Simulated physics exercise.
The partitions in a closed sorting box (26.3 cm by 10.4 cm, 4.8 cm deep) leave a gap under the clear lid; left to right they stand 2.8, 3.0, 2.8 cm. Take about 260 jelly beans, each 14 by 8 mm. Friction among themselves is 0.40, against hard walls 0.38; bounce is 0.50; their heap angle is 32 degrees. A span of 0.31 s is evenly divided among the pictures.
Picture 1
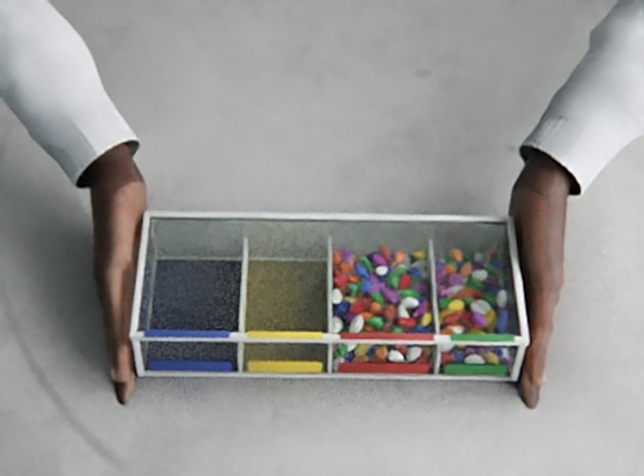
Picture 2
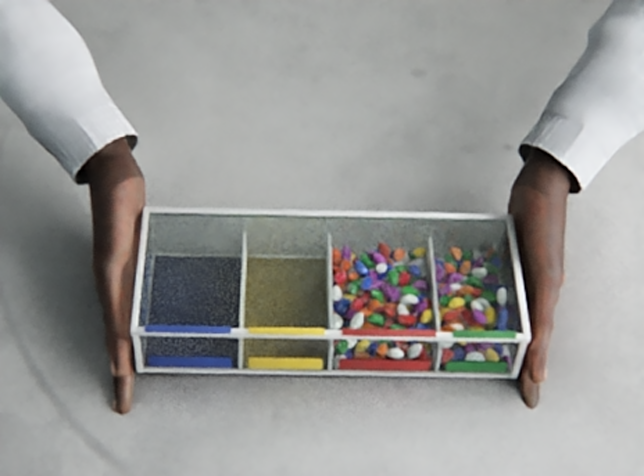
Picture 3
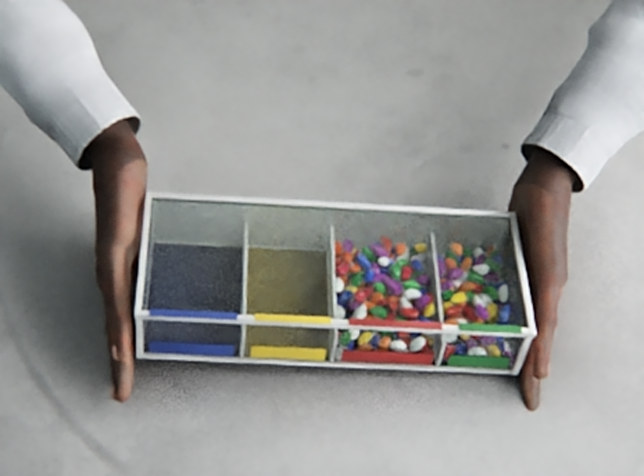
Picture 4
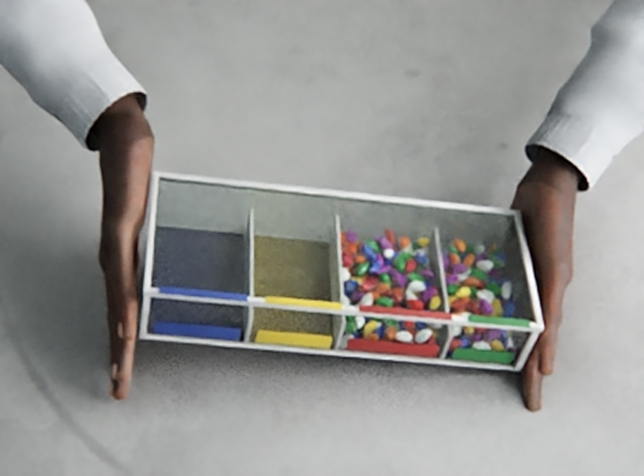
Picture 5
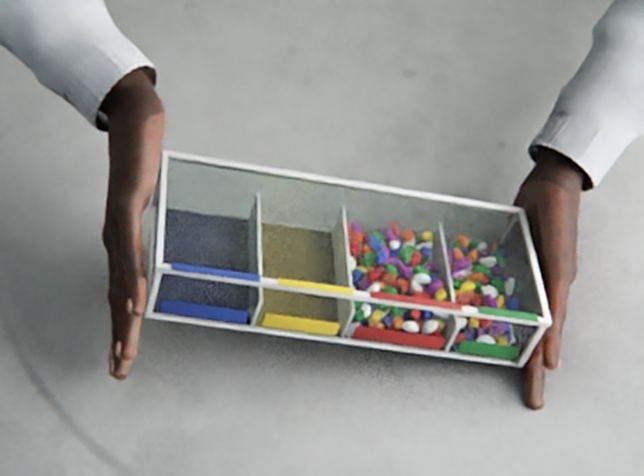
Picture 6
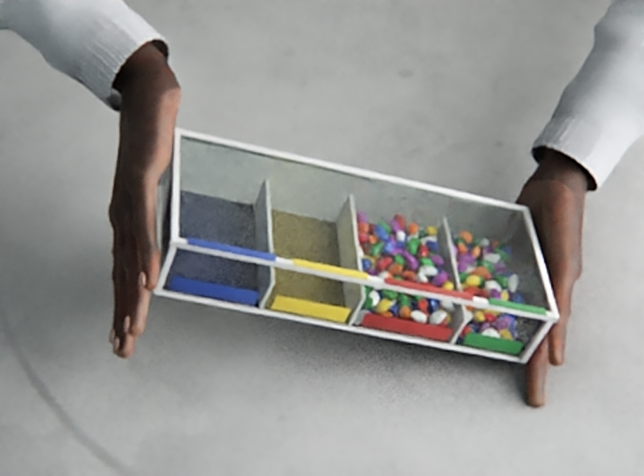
On a plain grey surface seen from a high, unmoving viewpoint, two hands in white sleeves hold a clear-lidded, white-edged box by its ends. Its four compartments, marked blue, yellow, red and green from left to right, hold dark bluish grains, yellowish grains and, in the right two, multicoloured beans. The left hand rises, steadily tilting the box down toward the right, while the right hand shifts only slightly.
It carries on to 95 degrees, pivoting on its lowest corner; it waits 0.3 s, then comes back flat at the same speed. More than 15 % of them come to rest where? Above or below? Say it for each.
Red compartment: Above, blue compartment: Below, green compartment: Above, yellow compartment: Below.
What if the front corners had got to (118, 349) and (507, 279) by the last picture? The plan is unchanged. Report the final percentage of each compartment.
Red = 60 %; blue = 30 %; green = 10 %; yellow = 0 %.
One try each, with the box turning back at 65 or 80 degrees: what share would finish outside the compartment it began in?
Close to 15 in a hundred first, and 25 in a hundred second.
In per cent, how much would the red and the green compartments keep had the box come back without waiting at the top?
Result - red: 30 %; green: 70 %.
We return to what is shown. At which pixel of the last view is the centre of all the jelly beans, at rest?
In the last view, approximately (463, 286).
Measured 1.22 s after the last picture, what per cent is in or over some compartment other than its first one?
30 %.
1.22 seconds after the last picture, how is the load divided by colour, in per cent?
You'd find red at 30, blue at 0, green at 70 and yellow at 0 per cent.
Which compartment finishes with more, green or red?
Answer: Green.
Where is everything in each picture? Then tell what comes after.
The first frame shows box tilt 0 degrees, front corners at (136, 334) and (522, 338); red 60 %, green 40 %.
The second frame shows box tilt 1 degrees, front corners at (137, 329) and (523, 335).
The third frame shows box tilt 5 degrees, front corners at (141, 312) and (529, 331), lowest corner right back.
The fourth frame shows box tilt 10 degrees, front corners at (150, 290) and (536, 325), lowest corner right back.
The fifth frame shows box tilt 15 degrees, front corners at (162, 266) and (543, 320), lowest corner right back.
The sixth frame shows box tilt 19 degrees, front corners at (177, 240) and (551, 315), lowest corner right back; red 60 %, green 40 %.
Then, 1.22 s after the last picture, tilt 95 degrees; red 30 %, green 70 %.
Then, 2.03 s after the last picture, tilt 47 degrees; red 25 %, green 75 %.
Then, 2.86 s after the last picture, tilt 0 degrees; red 25 %, green 75 %.
In the end, red 25 %, blue 0 %, green 75 %, yellow 0 %.
